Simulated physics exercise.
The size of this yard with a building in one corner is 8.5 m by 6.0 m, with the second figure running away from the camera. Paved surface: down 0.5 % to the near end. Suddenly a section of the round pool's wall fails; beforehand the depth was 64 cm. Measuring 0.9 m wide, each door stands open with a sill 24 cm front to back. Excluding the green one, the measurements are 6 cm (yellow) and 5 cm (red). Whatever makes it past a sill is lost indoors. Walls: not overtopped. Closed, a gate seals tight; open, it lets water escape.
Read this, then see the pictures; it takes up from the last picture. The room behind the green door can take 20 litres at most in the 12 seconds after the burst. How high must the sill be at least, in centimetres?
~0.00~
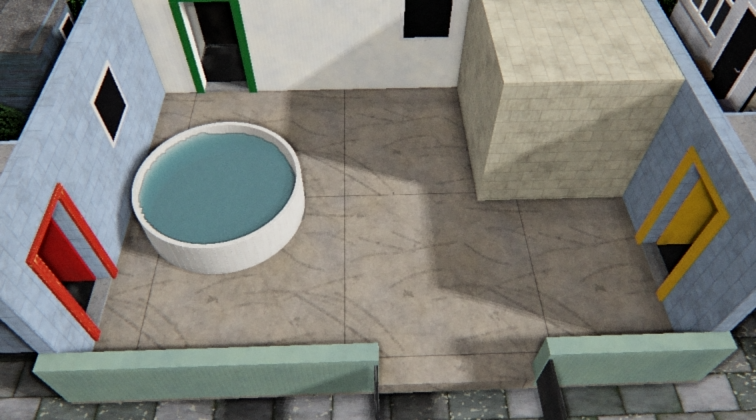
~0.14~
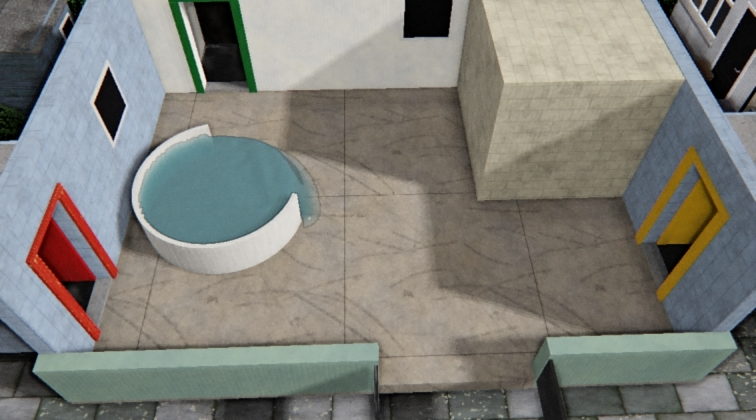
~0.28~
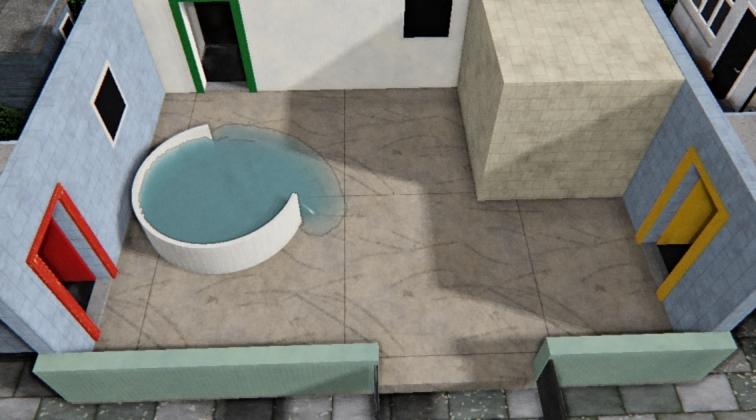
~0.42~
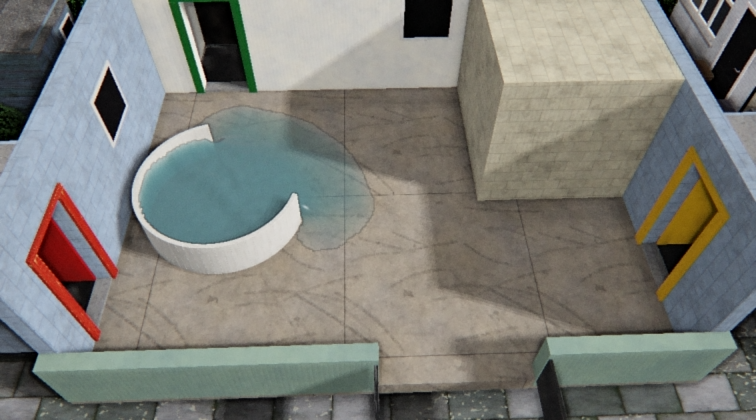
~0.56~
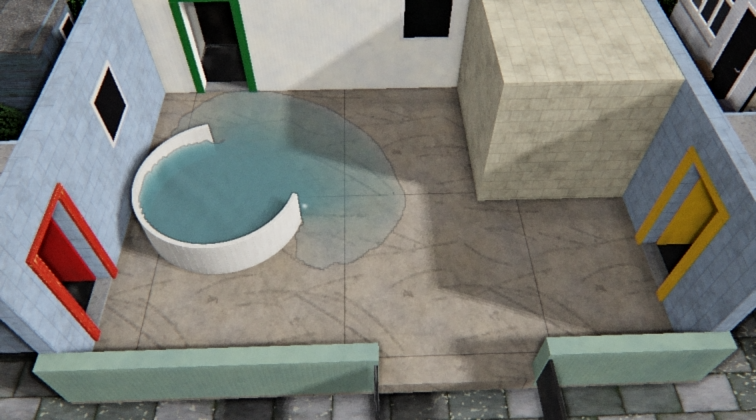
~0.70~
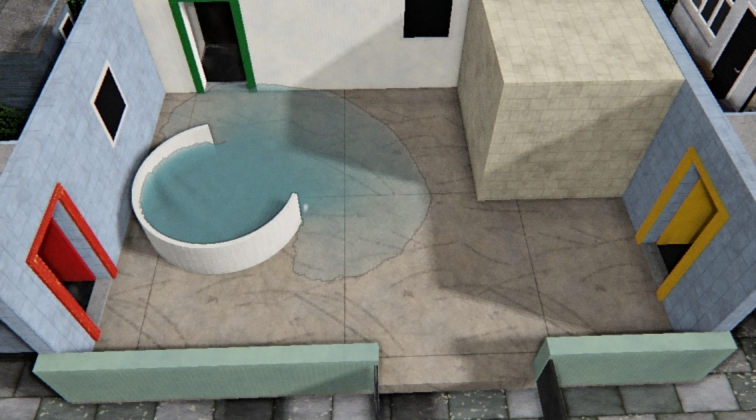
About 18 cm.
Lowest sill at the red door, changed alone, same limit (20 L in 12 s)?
Door red, min height approx. 7.5 cm.
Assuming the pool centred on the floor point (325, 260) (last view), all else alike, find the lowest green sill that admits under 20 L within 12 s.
New minimum height: Approx. 7.0 cm.
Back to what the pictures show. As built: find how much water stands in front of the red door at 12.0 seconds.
About 8.5 centimetres.
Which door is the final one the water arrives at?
The red door.
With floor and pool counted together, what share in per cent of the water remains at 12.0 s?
About 70 %.
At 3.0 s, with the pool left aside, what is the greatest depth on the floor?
Max depth: About 42 cm.
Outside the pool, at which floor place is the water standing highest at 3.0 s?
Near (449, 88).
After 1.4 s water covers 45 % of the floor, deepest (30 cm) near (281, 98); 16 cm at the green door, 51 litres in over its 6 cm sill.
After 3.0 s water covers 50 % of the floor, deepest (42 cm) near (449, 88); 12 cm at the green door, 123 litres in over its 6 cm sill.
After 12.0 s water covers 100 % of the floor, deepest (10 cm) near (305, 371); 5 cm at the green door, 166 litres in over its 6 cm sill.
At the green door as built, the water arrived by 0.7 s and peaked near 17 cm at 1.8 s.
With a sill of 15.5 cm, 37 litres would have come in within the 12 s; with 21.5 cm, 8 litres. So under 20 litres takes about 18 cm.
